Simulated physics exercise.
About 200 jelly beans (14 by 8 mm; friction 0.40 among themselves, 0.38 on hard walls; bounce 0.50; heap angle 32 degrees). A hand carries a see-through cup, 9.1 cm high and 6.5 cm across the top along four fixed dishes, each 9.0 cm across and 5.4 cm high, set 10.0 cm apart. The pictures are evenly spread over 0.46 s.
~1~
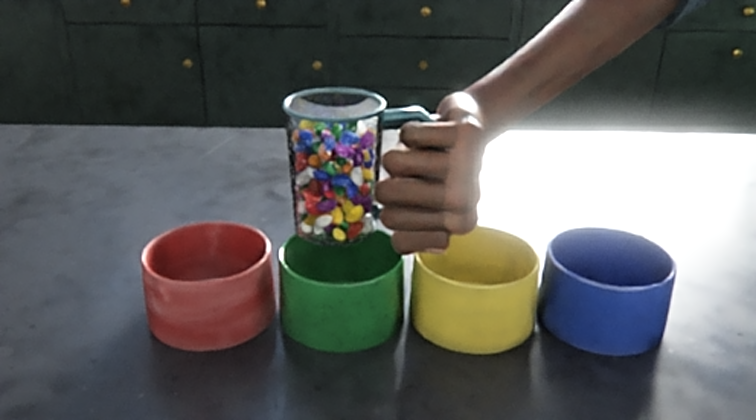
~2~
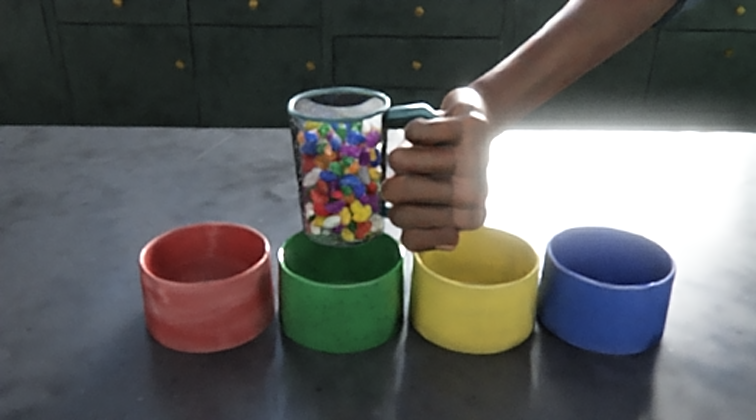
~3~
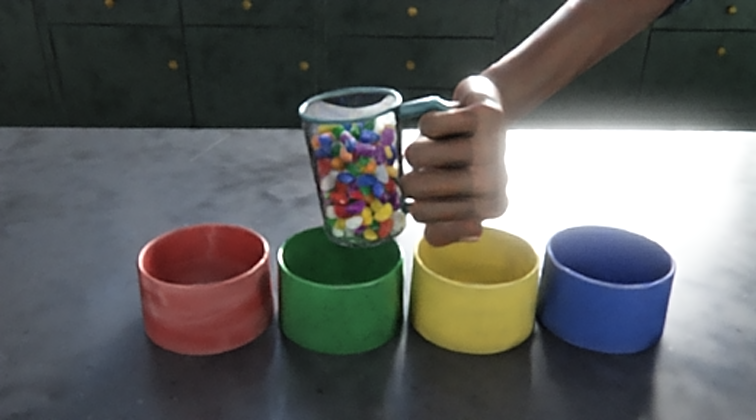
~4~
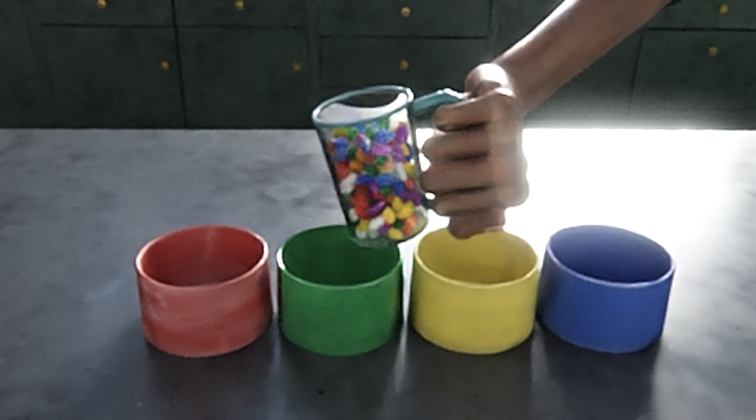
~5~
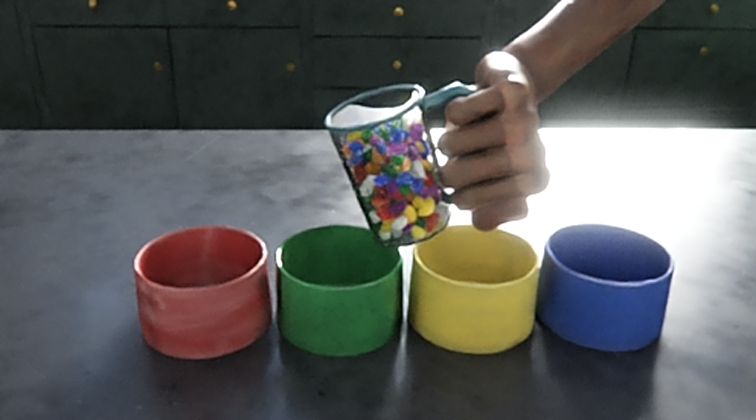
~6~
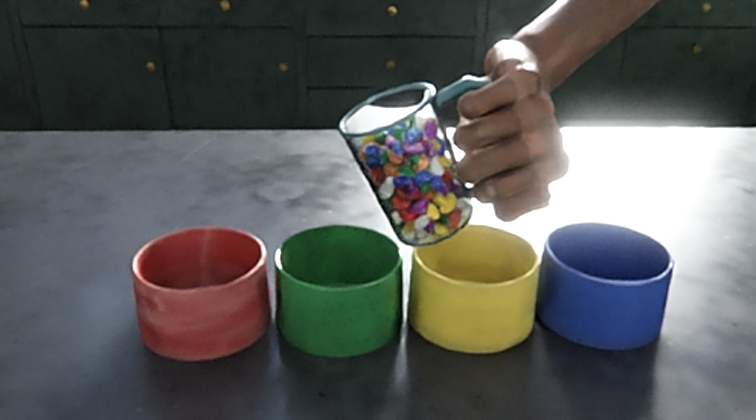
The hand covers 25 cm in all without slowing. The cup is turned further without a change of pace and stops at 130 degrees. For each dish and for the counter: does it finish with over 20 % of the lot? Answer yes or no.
Red no, blue yes, green no, yellow no, counter no.
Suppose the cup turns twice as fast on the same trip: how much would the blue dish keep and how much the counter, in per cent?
Blue 0; counter 0.
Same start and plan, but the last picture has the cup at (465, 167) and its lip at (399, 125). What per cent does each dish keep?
Red 0; blue 100; green 0; yellow 0.
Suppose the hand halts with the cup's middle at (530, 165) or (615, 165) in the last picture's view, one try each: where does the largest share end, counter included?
Most goes to: Yellow, then yellow.
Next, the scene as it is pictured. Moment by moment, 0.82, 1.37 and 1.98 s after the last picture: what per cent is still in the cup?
About 100, 85, 0.
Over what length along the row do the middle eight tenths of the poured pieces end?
Some 5 cm.
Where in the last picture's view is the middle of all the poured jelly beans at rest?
Near (597, 286).
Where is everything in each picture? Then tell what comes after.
Cup at (335, 167), tilt 0 degrees, lip at (286, 104), moved 0.0 cm; middle of the pieces at (331, 176); red dish at (207, 251); green dish at (342, 252); yellow dish at (477, 254); blue dish at (611, 256), in the first frame.
Cup at (341, 168), tilt 2 degrees, lip at (290, 106), moved 0.5 cm; middle of the pieces at (338, 176), in the second frame.
Cup at (358, 168), tilt 7 degrees, lip at (301, 111), moved 1.7 cm; middle of the pieces at (356, 177), in the third frame.
Cup at (376, 168), tilt 13 degrees, lip at (314, 117), moved 2.9 cm; middle of the pieces at (374, 178), in the fourth frame.
Cup at (394, 168), tilt 19 degrees, lip at (327, 123), moved 4.2 cm; middle of the pieces at (393, 178), in the fifth frame.
Cup at (411, 168), tilt 24 degrees, lip at (341, 129), moved 5.4 cm; middle of the pieces at (411, 177); red dish at (200, 257); green dish at (339, 255); yellow dish at (475, 253); blue dish at (608, 250), in the sixth frame.
Then, 0.82 s after the last picture, tilt 73 degrees; cup holds 100 %.
Then, 1.37 s after the last picture, tilt 106 degrees; cup holds 85 %, blue 15 %, yellow 5 %.
Then, 1.98 s after the last picture, tilt 130 degrees; cup holds 0 %, blue 95 %, yellow 5 %.
In the end, red 0 %, blue 95 %, green 0 %, yellow 5 %, counter 0 %.
